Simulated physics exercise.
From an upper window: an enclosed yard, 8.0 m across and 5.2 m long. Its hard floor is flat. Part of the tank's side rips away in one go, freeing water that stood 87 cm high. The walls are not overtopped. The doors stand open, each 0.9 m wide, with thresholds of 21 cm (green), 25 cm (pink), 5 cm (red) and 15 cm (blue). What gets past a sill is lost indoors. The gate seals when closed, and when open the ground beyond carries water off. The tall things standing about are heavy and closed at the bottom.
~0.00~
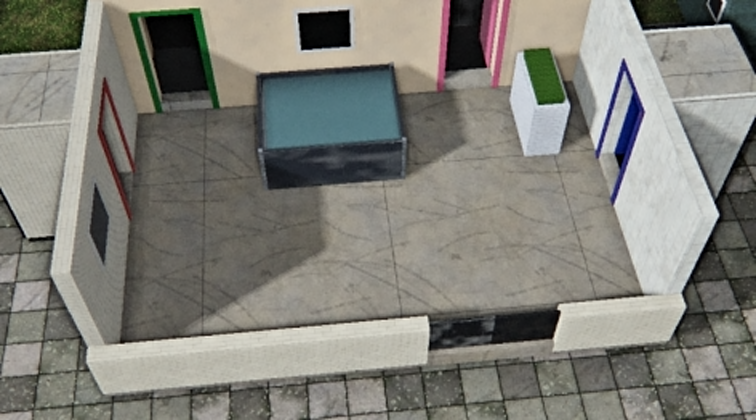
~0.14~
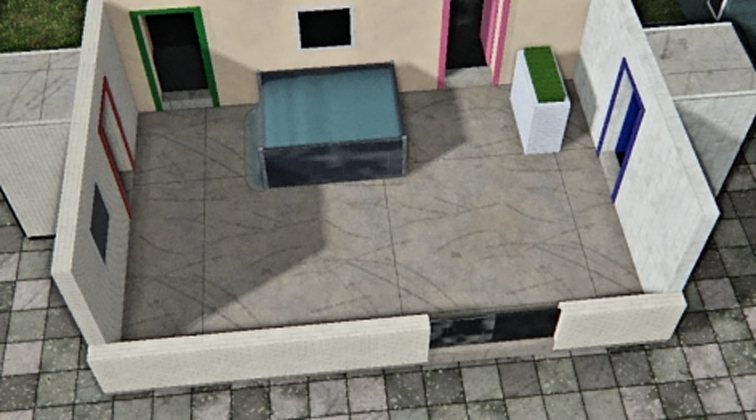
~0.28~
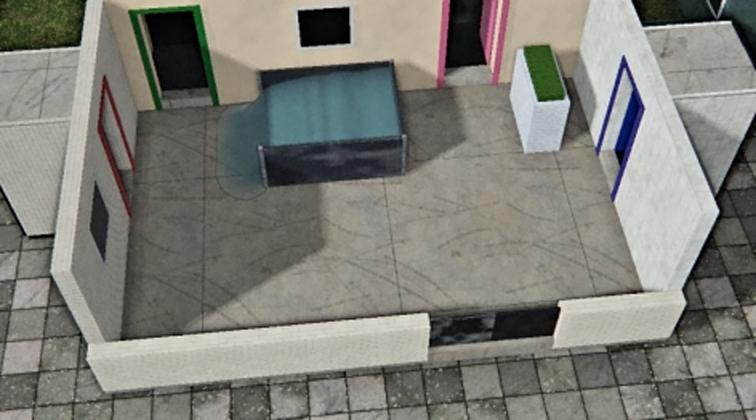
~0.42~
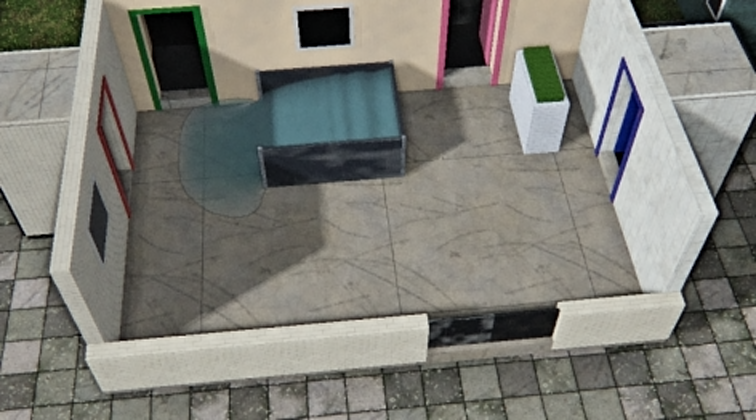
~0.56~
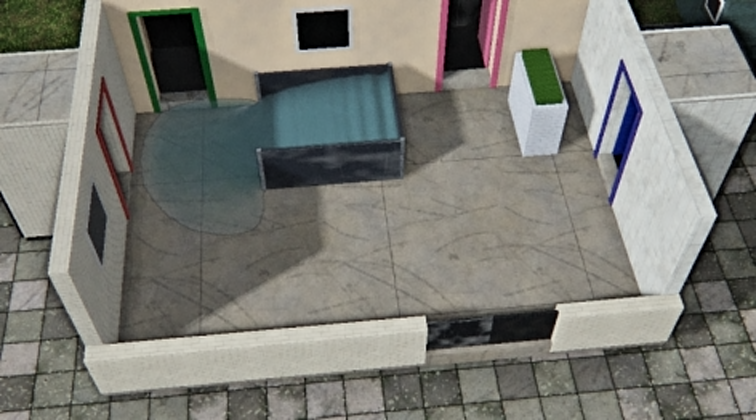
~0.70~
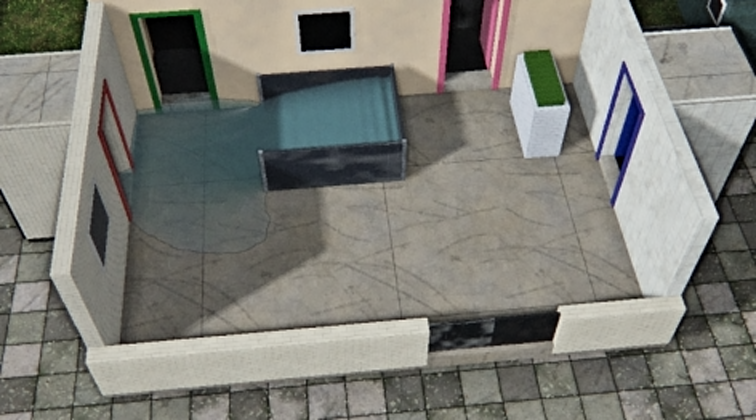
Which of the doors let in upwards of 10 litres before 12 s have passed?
Door by door: At the green door it passes the limit; at the pink door it does not reach the limit; at the red door it goes over the limit; at the blue door it stays under the limit.
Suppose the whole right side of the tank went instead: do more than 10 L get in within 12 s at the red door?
Then: Red past it.
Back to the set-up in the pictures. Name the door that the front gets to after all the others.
The blue one.
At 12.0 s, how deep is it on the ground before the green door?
Roughly 7.5 cm deep.
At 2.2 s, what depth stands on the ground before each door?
Depths in cm: Green 43, pink 0, red 34, blue 0.
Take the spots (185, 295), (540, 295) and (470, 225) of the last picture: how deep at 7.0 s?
In that order: 13, 4 and 3 cm.
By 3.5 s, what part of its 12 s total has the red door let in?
About 80 per cent.
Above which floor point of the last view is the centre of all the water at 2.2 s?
Near (237, 166).
After 1.4 s water covers 20 % of the floor and is deepest (64 cm) near (138, 118); green door 33 cm at the sill, 2 L in, pink door not reached, red door 29 cm at the sill, 146 L in, blue door not reached.
After 2.2 s water covers 25 % of the floor and is deepest (48 cm) near (148, 125); green door 43 cm at the sill, 69 L in, pink door not reached, red door 34 cm at the sill, 375 L in, blue door not reached.
After 3.5 s water covers 35 % of the floor and is deepest (38 cm) near (119, 371); green door 25 cm at the sill, 160 L in, pink door not reached, red door 20 cm at the sill, 559 L in, blue door not reached.
After 7.0 s water covers 90 % of the floor and is deepest (15 cm) near (628, 324); green door 8 cm at the sill, 166 L in, pink door 1 cm at the sill, 0 L in, red door 9 cm at the sill, 676 L in, blue door 9 cm at the sill, 0 L in.
After 12.0 s water covers 100 % of the floor and is deepest (13 cm) near (419, 105); green door 8 cm at the sill, 166 L in, pink door 8 cm at the sill, 0 L in, red door 7 cm at the sill, 698 L in, blue door 8 cm at the sill, 0 L in.
